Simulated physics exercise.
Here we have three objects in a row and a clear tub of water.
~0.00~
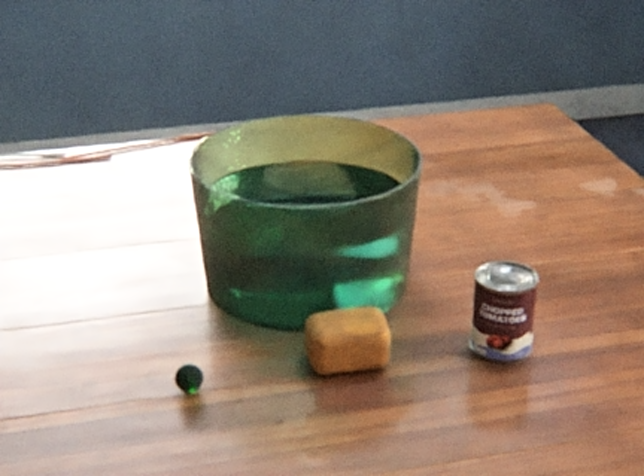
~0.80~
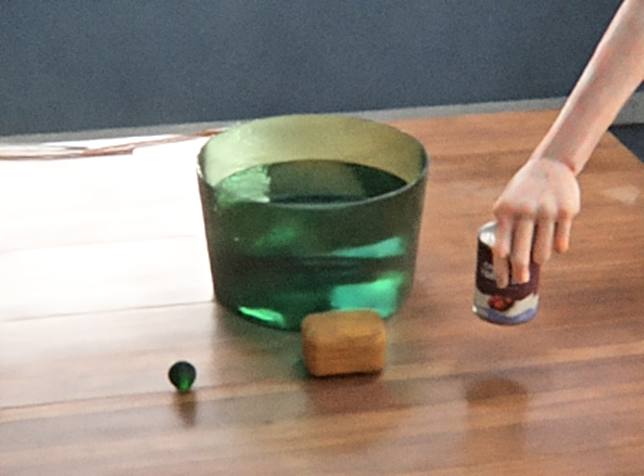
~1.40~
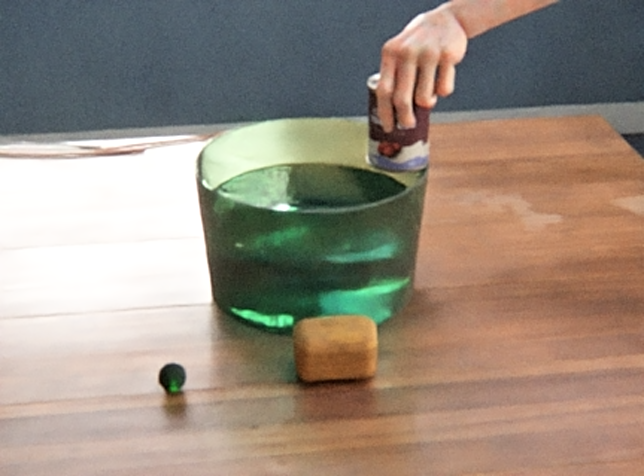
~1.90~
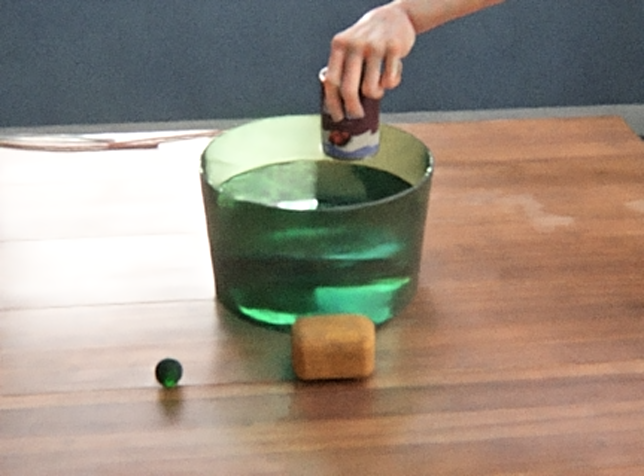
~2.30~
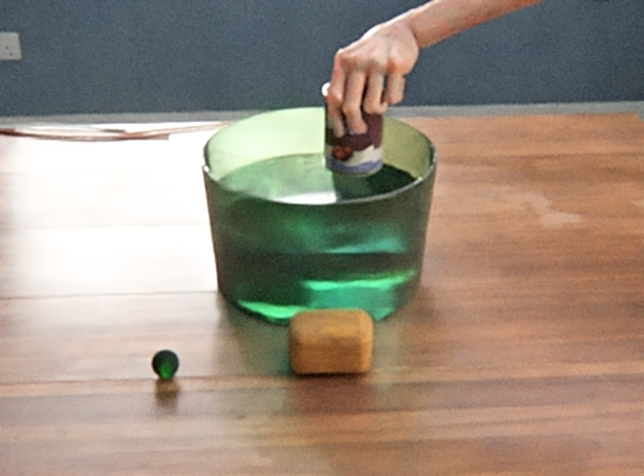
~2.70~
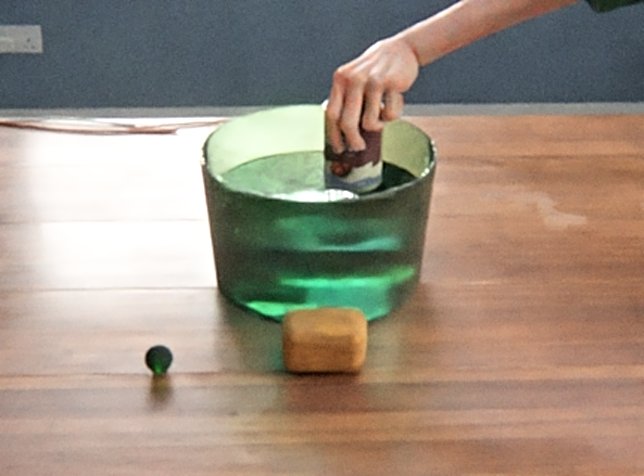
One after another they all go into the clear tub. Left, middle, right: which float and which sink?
The left one goes to the bottom, the middle one stays at the surface, the right one goes to the bottom.
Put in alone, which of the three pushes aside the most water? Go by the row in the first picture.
I say the one on the right.
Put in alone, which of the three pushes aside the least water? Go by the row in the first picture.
That is the left one.
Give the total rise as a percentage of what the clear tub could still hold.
Near 14 in a hundred.
After 4.0 s, the tin of food drops to the bottom.
After 8.0 s, the bread roll stays afloat.
After 12.0 s, the glass marble drops to the bottom; afloat, bread roll.
